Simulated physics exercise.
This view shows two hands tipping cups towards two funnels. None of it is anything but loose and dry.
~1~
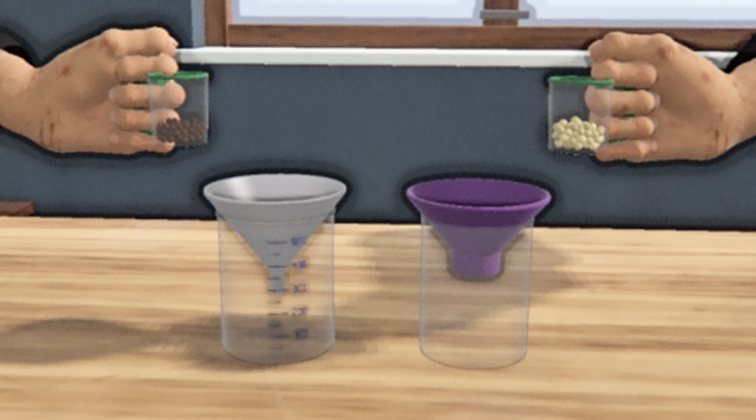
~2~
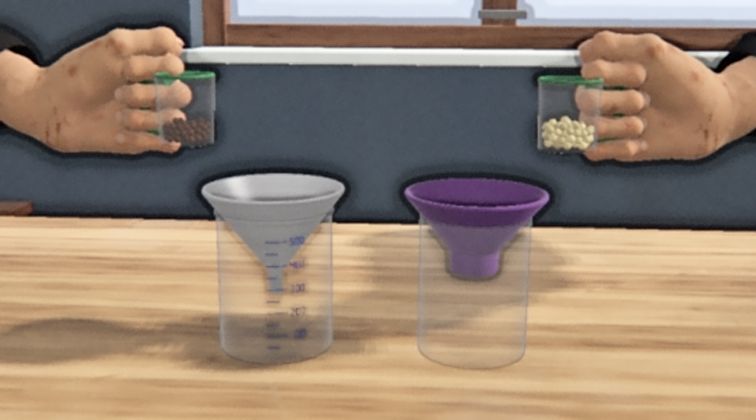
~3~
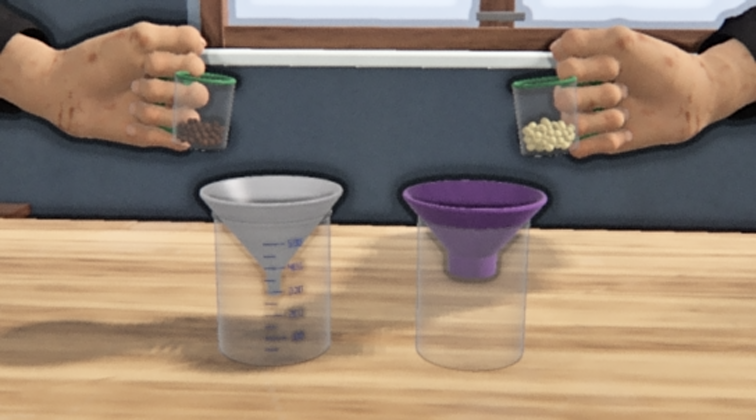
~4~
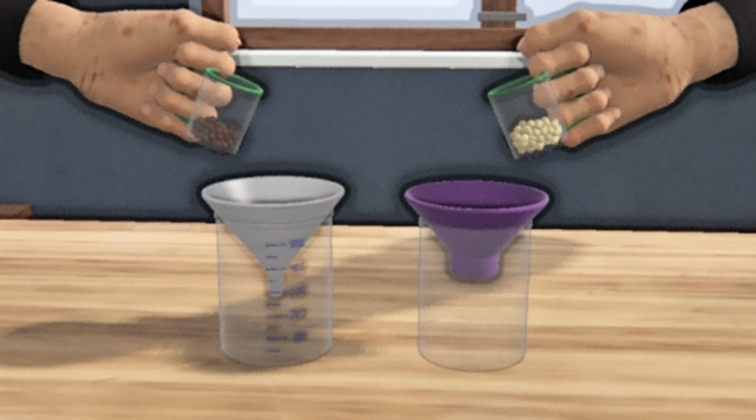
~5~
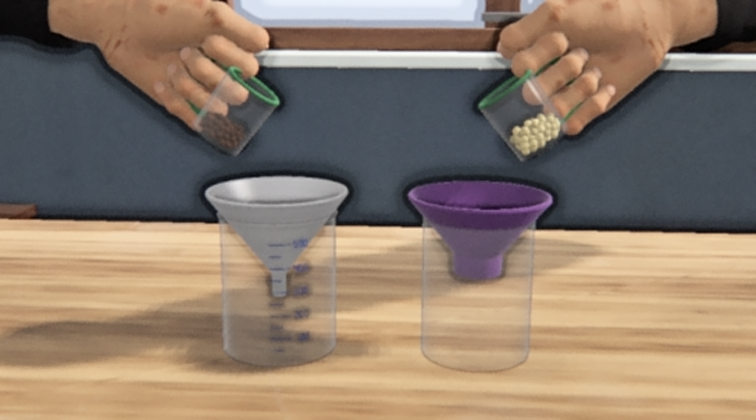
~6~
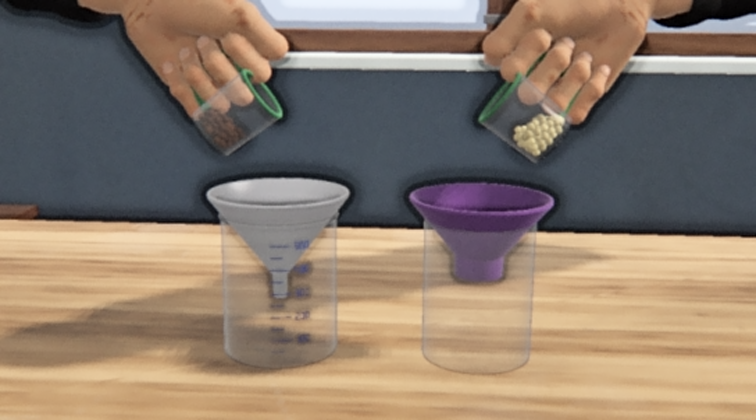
Two hands hold small clear cups with green rims above a wooden table, seen from the front against a dark blue-grey wall and window. The left cup holds dark brown pieces and the right one cream-coloured beans, above a grey funnel at left and a purple one at right, each in a clear container. The hands move inward, then tilt both cups steadily toward each other.
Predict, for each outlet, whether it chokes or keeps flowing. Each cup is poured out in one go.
My prediction: Left funnel: The outlet will get obstructed; right: The outlet will stay unobstructed.
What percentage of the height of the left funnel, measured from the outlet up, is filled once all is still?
Roughly 55 in a hundred.
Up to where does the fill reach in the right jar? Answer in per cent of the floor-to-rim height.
5 in a hundred, roughly.
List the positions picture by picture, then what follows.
In the first picture, left funnel (276, 200), outlet at (278, 292), about one piece wide; left cup (179, 109), holding allspice berries; right funnel (478, 205), outlet at (475, 270), about 6 pieces wide; right cup (579, 115), holding soya beans.
In the second picture, left cup (186, 109), upright; right cup (569, 115), upright.
In the third picture, left cup (202, 111), tipped 8°; right cup (547, 116), tipped 8°.
In the fourth picture, left cup (223, 112), tipped 22°; right cup (530, 116), tipped 22°.
In the fifth picture, left cup (235, 113), tipped 37°; right cup (525, 117), tipped 37°.
In the sixth picture, left funnel (279, 204), outlet at (280, 296); left cup (236, 114), tipped 52°; right funnel (481, 210), outlet at (478, 275); right cup (526, 119), tipped 52°.
Then, 0.33 s later than the last frame, left, every one still in the cup; right, every one still in the cup.
Then, 0.68 s later than the last frame, left, almost all still in the cup, just a few in or over the funnel; right, almost all still in the cup, just a few in or over the funnel.
Then, 1.10 s later than the last frame, left, almost all in or over the funnel, just a few down in the jar; right, roughly a quarter in or over the funnel, the larger part down in the jar.
When it is over, left, almost all stuck in the funnel, just a few down in the jar; right, every one down in the jar.
